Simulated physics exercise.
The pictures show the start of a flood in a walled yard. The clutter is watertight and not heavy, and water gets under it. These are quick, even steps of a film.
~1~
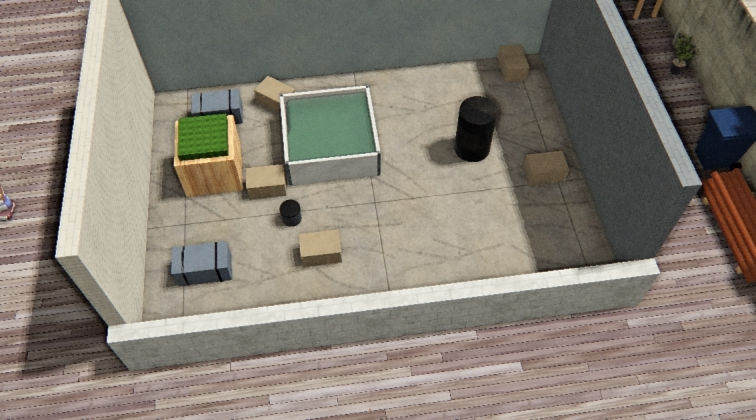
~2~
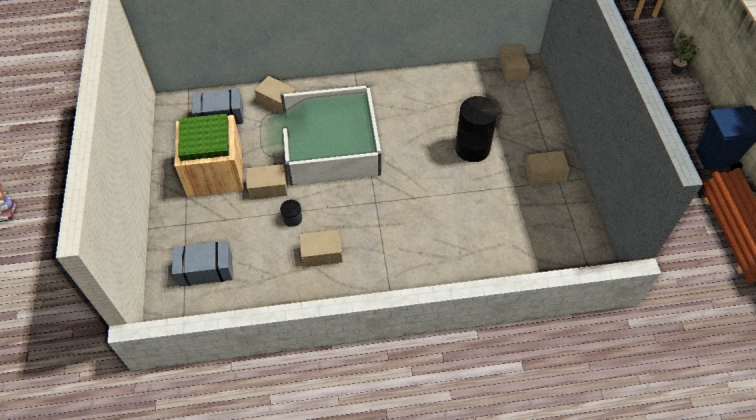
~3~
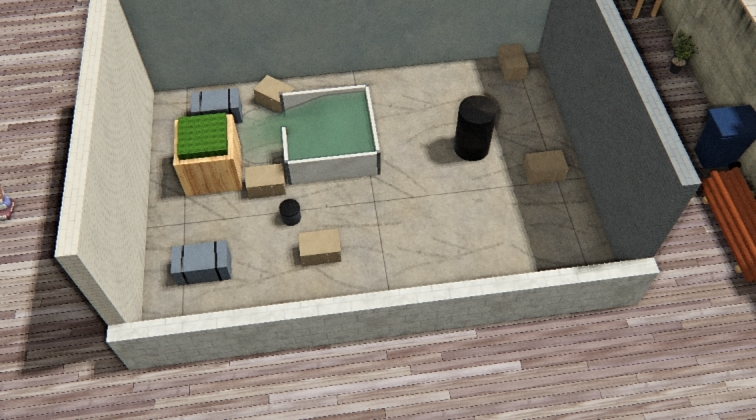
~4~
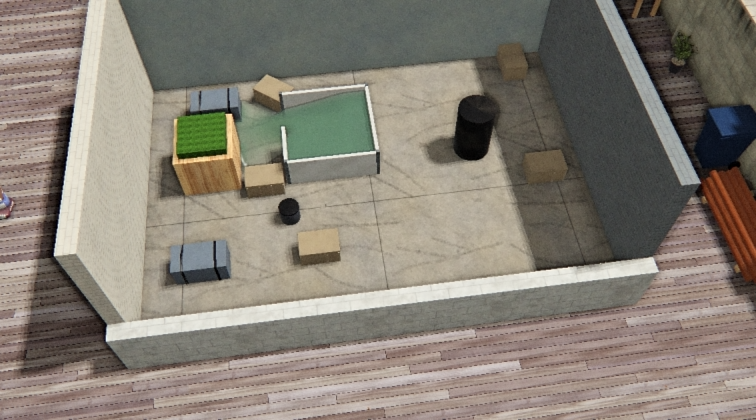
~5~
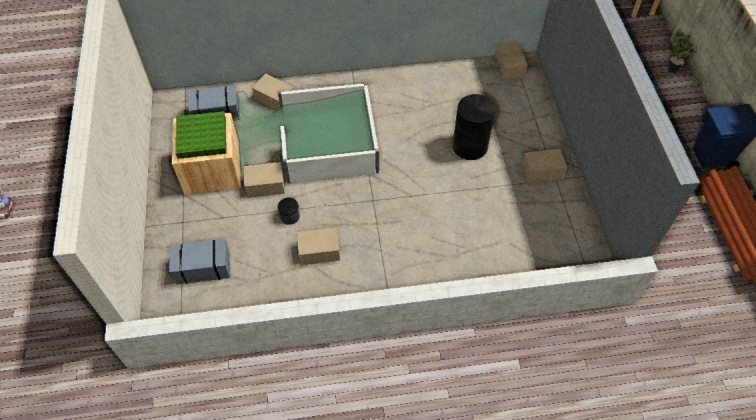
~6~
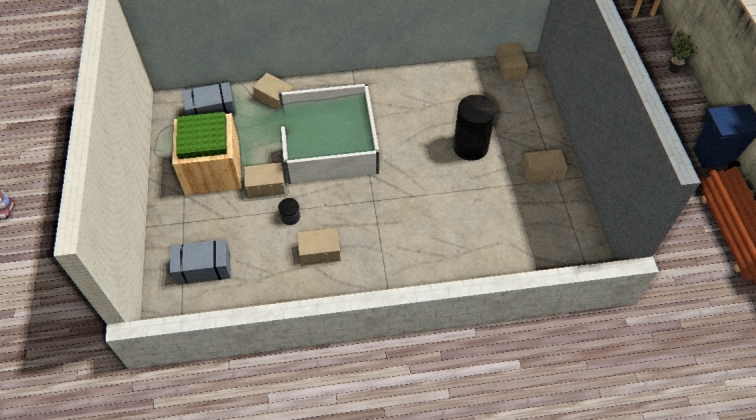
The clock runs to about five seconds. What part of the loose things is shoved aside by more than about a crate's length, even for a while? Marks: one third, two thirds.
It is one to two thirds.
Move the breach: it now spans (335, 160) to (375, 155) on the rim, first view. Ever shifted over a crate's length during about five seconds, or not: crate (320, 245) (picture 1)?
For that one: Yes.
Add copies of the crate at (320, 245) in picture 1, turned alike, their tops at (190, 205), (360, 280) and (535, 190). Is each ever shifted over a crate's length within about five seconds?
In that order: Yes, less than that, short of that.
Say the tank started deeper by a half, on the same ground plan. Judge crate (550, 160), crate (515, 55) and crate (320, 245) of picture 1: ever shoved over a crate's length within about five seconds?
In that order: Less than that, no, that far or more.
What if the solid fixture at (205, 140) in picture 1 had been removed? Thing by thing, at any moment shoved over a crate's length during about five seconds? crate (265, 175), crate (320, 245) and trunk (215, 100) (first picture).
As listed: Not that far, never so far, swept aside.
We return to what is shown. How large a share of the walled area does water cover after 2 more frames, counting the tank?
Close to 15 %.
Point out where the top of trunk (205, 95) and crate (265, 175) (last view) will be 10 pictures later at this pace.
Around (179, 84) and (282, 197).
A moment on, 0 of 8 are well off their spots; 0 afloat.
Next, 2 of 8 are well off their spots; 1 afloat.
Later, 2 of 8 are well off their spots; 1 afloat.
In the end, 4 of 8 are well off their spots, and 4 have been at some point; 3 afloat.
